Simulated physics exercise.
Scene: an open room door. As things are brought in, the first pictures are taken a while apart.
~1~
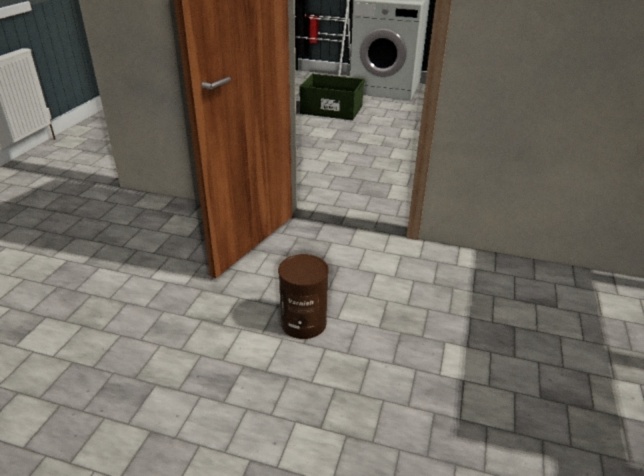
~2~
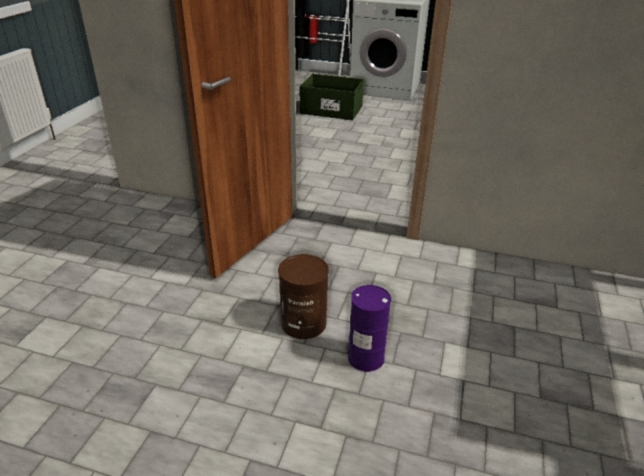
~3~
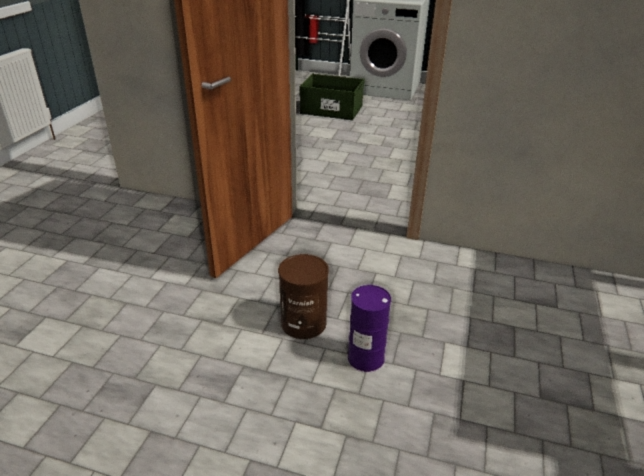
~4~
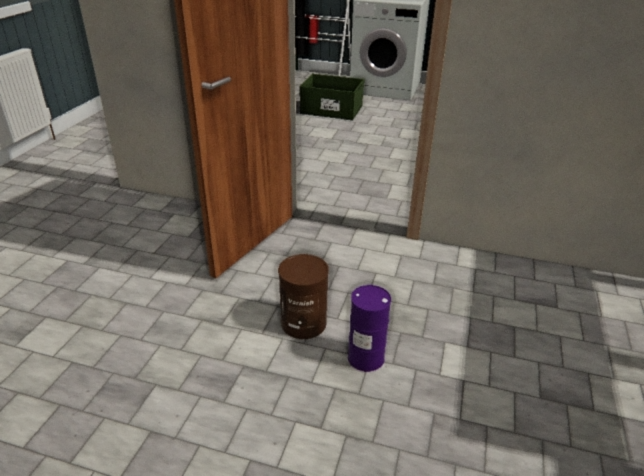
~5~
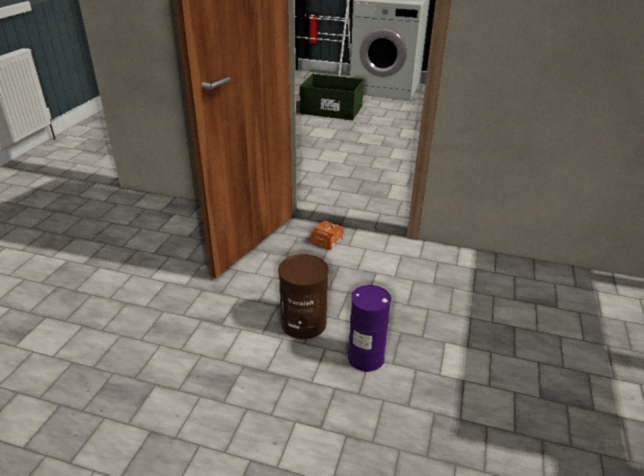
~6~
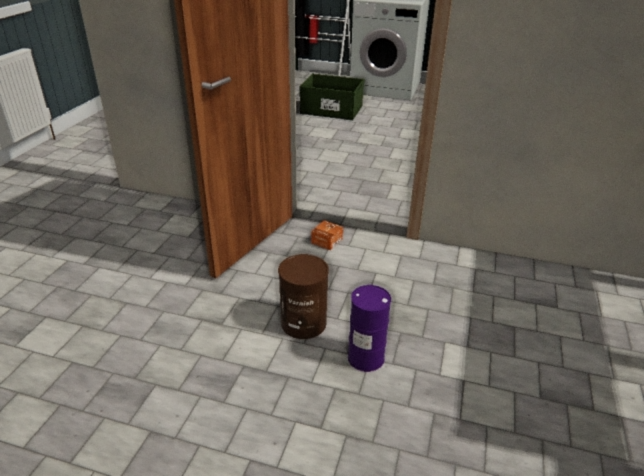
A wooden door stays open as a purple canister, then an orange object, appear near a brown container.
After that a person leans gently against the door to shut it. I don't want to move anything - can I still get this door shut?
Yes, so the door meets the frame after all.
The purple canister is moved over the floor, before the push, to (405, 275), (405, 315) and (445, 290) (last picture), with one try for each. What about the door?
Try 1 - swings fully home; try 2 - swings fully home; try 3 - swings fully home.
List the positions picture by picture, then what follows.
Door wide open and still, in the first frame.
Door wide open and still; purple canister (369, 329); brown pail (304, 297), in the second frame.
Door wide open and still; purple canister (369, 329); brown pail (304, 297), in the third frame.
Door wide open and still; purple canister (369, 329); brown pail (304, 297), in the fourth frame.
Door wide open and still; purple canister (369, 329); brown pail (304, 297), in the fifth frame.
Door wide open and still; orange box (327, 235); purple canister (369, 329), in the sixth frame.
Then, 1.10 s on from there, door at 72°.
Then, 1.90 s on from there, door at 34°; orange box shifted a little near (338, 233).
Then, 2.40 s on from there, door at 11°; orange box shifted about its own width near (351, 222).
In the end, door at 0°; moved from the start, orange box; the other 2 unmoved. At the end, from the last picture's camera, orange box near (354, 215).
